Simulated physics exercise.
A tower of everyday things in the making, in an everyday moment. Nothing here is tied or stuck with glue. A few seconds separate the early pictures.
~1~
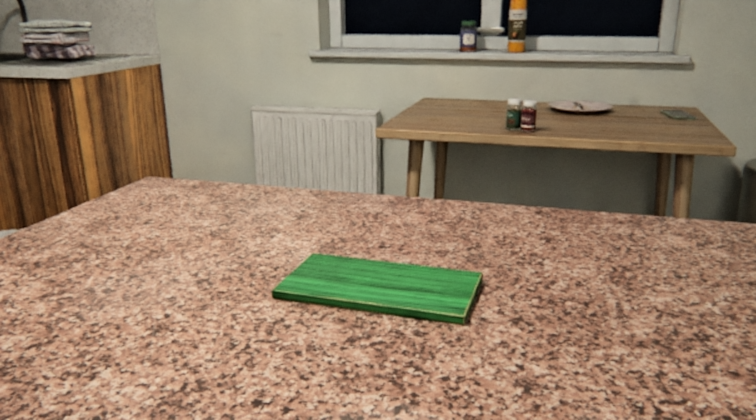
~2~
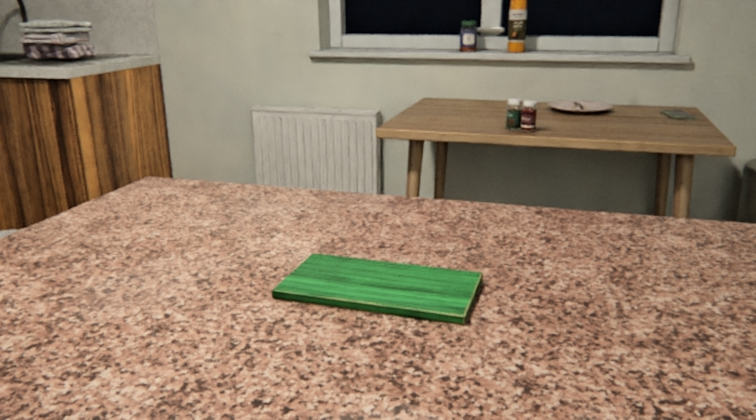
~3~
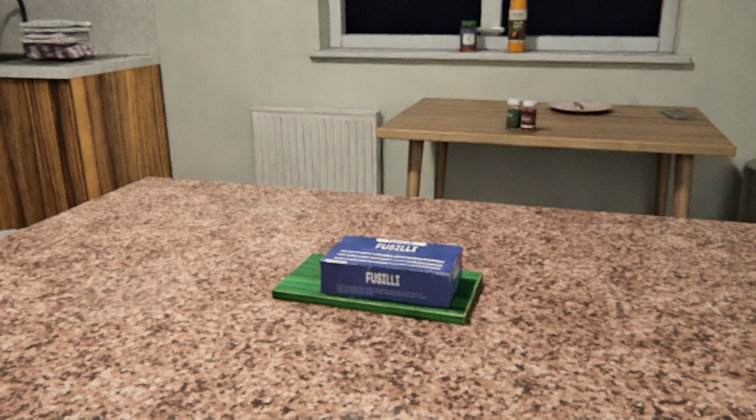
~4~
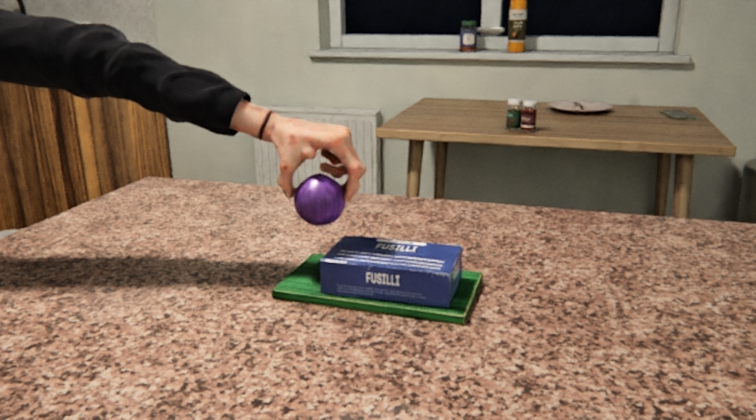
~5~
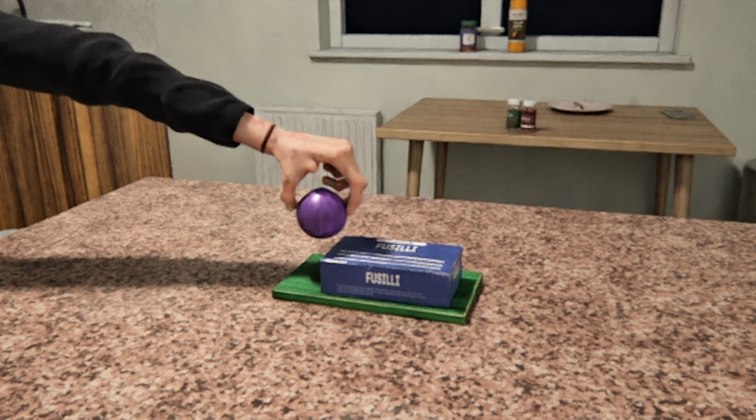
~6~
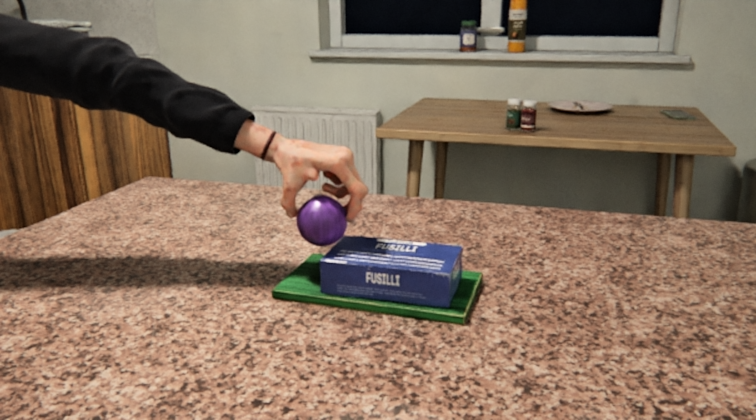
To begin with, a green board lies alone on a speckled countertop, and then a blue fusilli box appears on top of it. A hand in a dark sleeve, reaching in from the left, lowers a shiny purple onion a short way to the box's left end, fingers still around it.
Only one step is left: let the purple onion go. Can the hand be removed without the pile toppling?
No: Most likely the pile cannot bear the load.
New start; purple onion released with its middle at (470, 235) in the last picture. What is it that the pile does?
Then it comes apart.
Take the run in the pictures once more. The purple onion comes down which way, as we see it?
It ends up further left.
Then, 0.30 s past the last view, purple onion now fallen.
Then, 1.00 s past the last view, nothing new.
Finally, fallen, purple onion; the other 2 still in place. Final places as the last picture's camera would see them, purple onion near (292, 251). The pile comes apart.
